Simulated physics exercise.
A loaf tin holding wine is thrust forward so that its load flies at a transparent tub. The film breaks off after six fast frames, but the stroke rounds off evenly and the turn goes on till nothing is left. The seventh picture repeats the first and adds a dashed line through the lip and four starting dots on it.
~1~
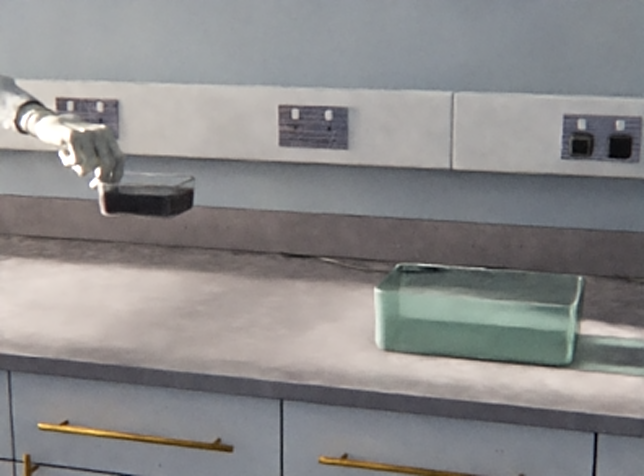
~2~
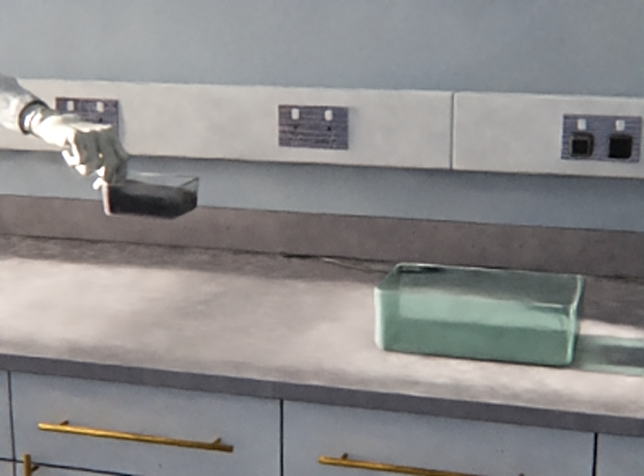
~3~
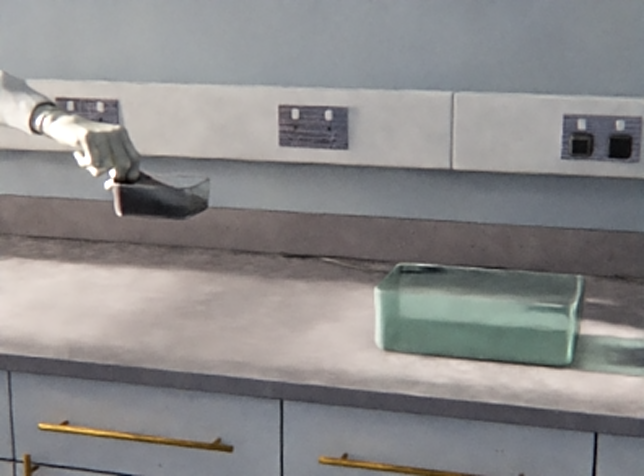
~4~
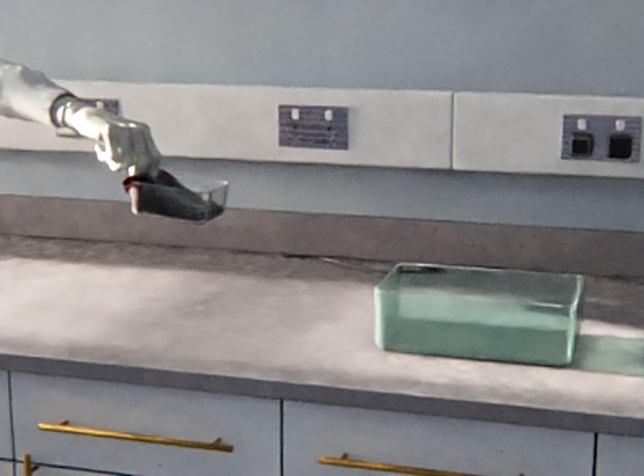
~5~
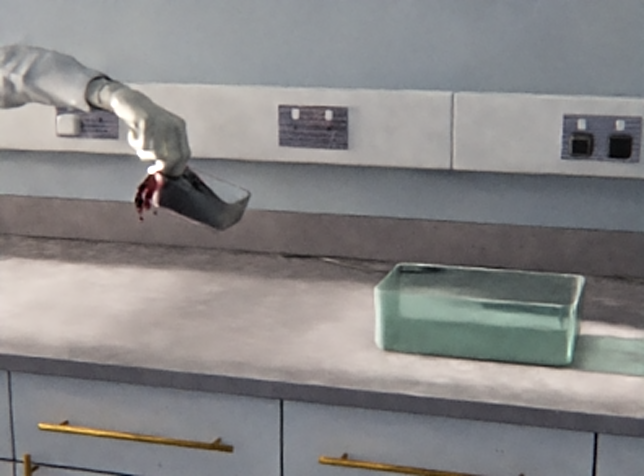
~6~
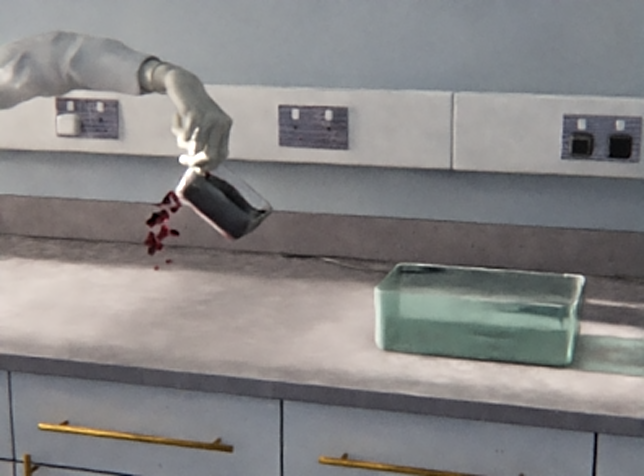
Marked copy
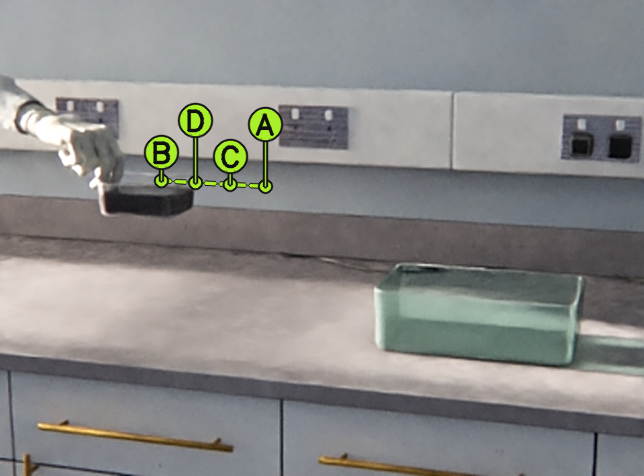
A gloved hand moves a clear container rightward and tilts it as dark red wine spills behind.
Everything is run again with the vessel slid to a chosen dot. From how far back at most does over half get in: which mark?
Take C.
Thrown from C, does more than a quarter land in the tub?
Yes, it does.
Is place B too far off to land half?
Yes, that goes wrong.
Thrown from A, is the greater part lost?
No, that is safe.
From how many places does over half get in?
Two of the four.
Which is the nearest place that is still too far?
Place D.
In lime, A at (265, 186); B at (161, 180); C at (230, 184); D at (195, 182).
If A is chosen, about 77 % lands in the tub, 13 % falls short and 9 % goes beside or beyond.
If B is chosen, about 0 % lands in the tub, 95 % falls short and 5 % goes beside or beyond.
If C is chosen, about 68 % lands in the tub, 25 % falls short and 7 % goes beside or beyond.
If D is chosen, about 19 % lands in the tub, 73 % falls short and 8 % goes beside or beyond.
